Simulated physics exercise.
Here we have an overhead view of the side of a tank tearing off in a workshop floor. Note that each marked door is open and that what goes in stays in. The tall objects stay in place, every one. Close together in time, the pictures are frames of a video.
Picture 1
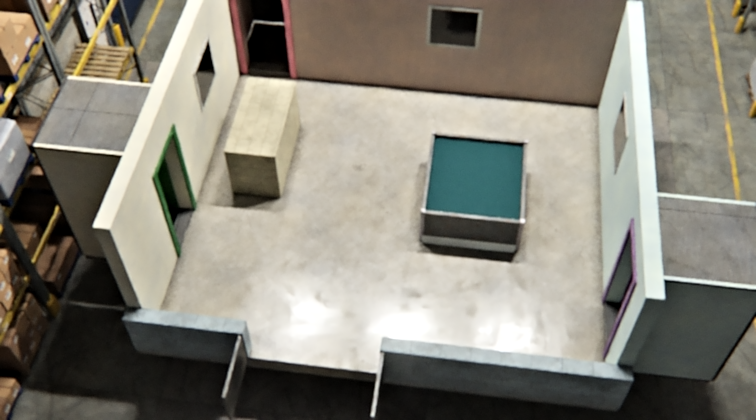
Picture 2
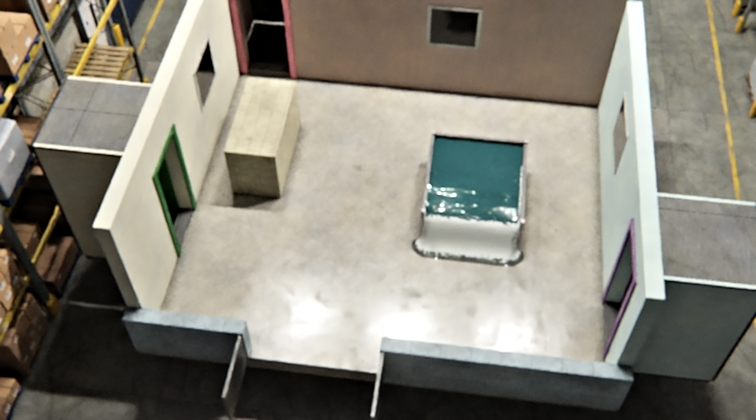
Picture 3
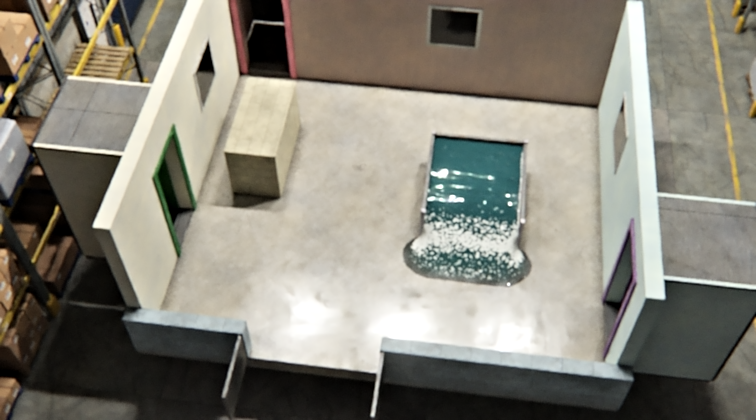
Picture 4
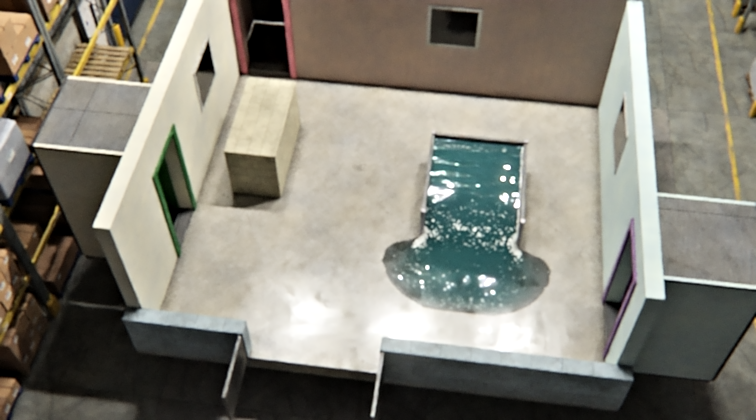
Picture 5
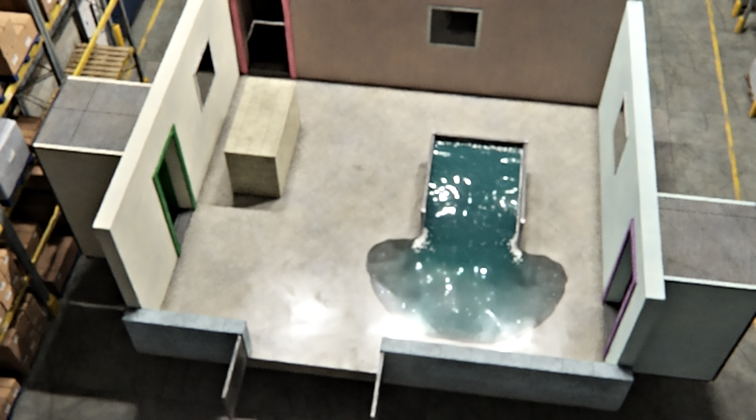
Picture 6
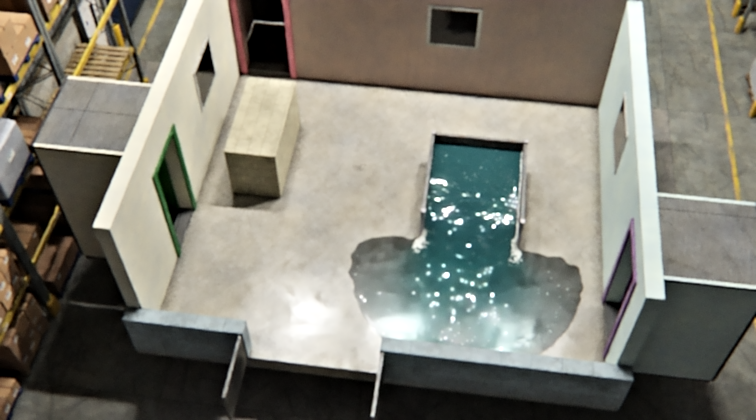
A roofless room with pale side walls and a brown back wall stands on a workshop floor, seen from high above by a still camera. A beige block sits at left near a green-framed doorway, and a tank of teal water stands right of centre. The tank's near side gives way, and water pours toward the low front wall, spreading sideways as the tank's level drops.
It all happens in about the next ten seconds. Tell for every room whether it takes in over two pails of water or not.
In the end the pink door respects the limit; the green door respects the limit; the purple door breaks the limit.
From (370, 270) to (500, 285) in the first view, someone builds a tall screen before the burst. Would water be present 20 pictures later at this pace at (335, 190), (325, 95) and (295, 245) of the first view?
Submerged; submerged; submerged.
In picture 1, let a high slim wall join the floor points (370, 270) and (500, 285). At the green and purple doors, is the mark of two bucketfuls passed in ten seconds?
Door by door: Green door gets swamped, purple door gets swamped.
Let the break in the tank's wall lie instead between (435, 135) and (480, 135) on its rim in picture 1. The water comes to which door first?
That is the pink-painted one.
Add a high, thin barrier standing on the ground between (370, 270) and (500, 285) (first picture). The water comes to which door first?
The door marked purple.
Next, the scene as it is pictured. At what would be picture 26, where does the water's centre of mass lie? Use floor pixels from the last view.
The water's centre sits above (463, 293).
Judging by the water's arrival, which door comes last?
Going by the pictures, I'd say the pink one.
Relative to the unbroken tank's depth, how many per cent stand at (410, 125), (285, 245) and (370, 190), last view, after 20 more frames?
First spot roughly 0 %, second 0 %, third 0 %.
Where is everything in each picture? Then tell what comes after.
In the first frame, the tank at (476, 179) is whole and still.
In the second frame, the front is at (416, 242), out from the gap at (470, 233).
In the third frame, water pours out at (470, 235) and has run to (410, 262).
In the fourth frame, the front is at (406, 291), out from the gap at (470, 236).
In the fifth frame, water pours out at (470, 237) and has run to (493, 339).
In the sixth frame, water pours out at (470, 237) and has run to a hidden place.
A moment on, water covers 25 % of the floor; the pink door not reached, the green door not reached, the purple door wet at the sill, nothing in.
Next, water covers 25 % of the floor; the pink door not reached, the green door not reached, the purple door under two buckets in.
Then, water covers 40 % of the floor; the pink door not reached, the green door not reached, the purple door over two buckets in.
Later, water covers 65 % of the floor; the pink door not reached, the green door under two buckets in, the purple door over two buckets in.
In the end, water covers 95 % of the floor; the pink door wet at the sill, nothing in, the green door under two buckets in, the purple door over two buckets in.
